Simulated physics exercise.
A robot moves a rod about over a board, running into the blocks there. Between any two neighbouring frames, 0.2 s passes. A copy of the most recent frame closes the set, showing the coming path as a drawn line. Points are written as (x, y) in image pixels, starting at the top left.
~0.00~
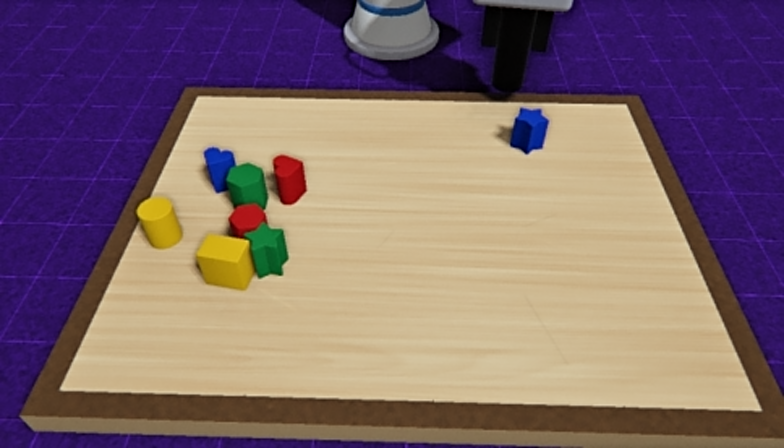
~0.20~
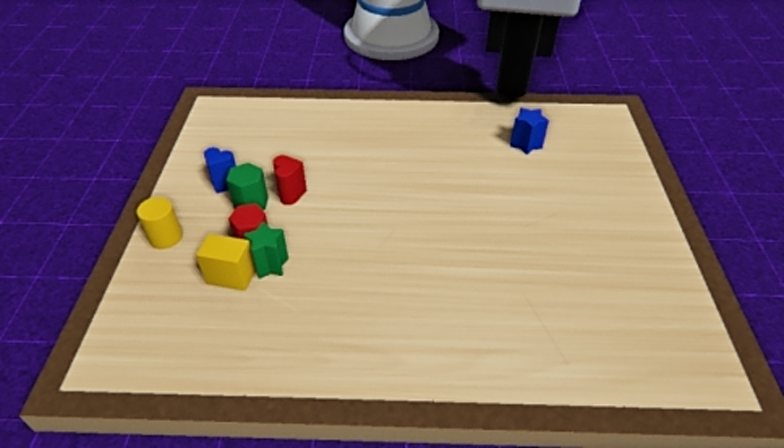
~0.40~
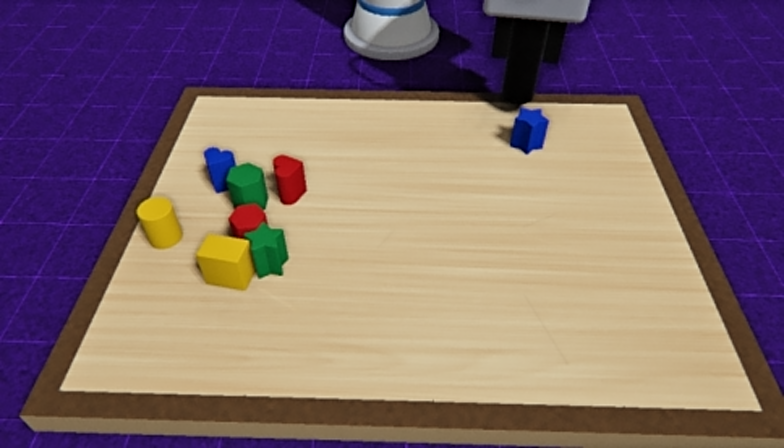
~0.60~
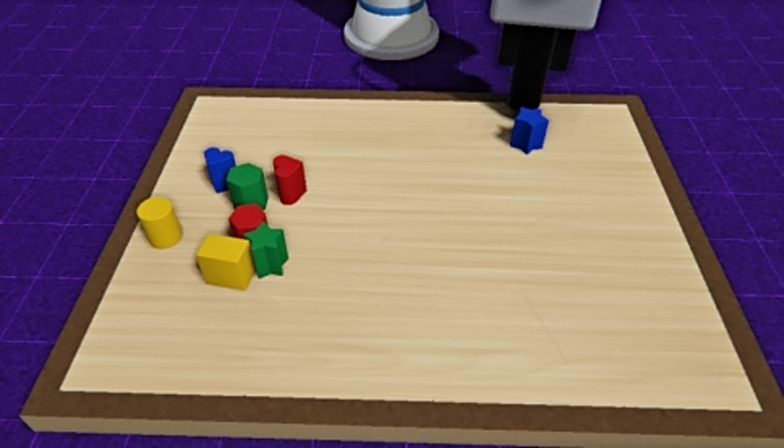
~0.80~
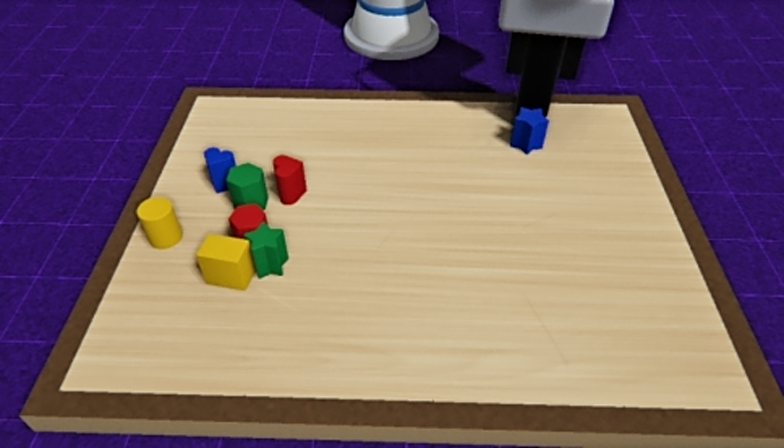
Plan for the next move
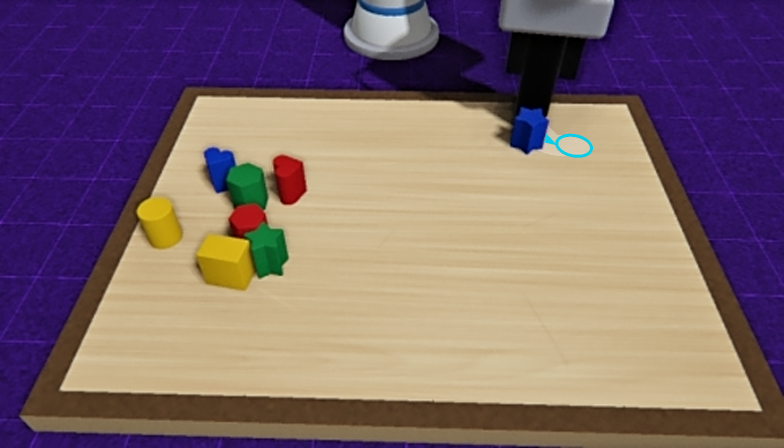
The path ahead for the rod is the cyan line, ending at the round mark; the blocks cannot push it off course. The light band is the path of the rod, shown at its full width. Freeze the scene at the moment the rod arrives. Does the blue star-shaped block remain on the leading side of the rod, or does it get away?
Slipped off.
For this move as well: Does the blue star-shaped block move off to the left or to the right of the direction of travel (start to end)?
The shift is to the right of that direction.
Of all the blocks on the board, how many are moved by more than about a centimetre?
One.
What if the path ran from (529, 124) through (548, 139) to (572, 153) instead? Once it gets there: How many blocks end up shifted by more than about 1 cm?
My answer is one.
Path on the board, from (529, 124) via (540, 135) and (554, 145), ending at (574, 146).
What follows on the original path. Halfway along, rod (548, 128); blue star-shaped block (534, 124), turned 40° clockwise.
At the end, rod (578, 133); blue star-shaped block (535, 125), turned 50° clockwise.
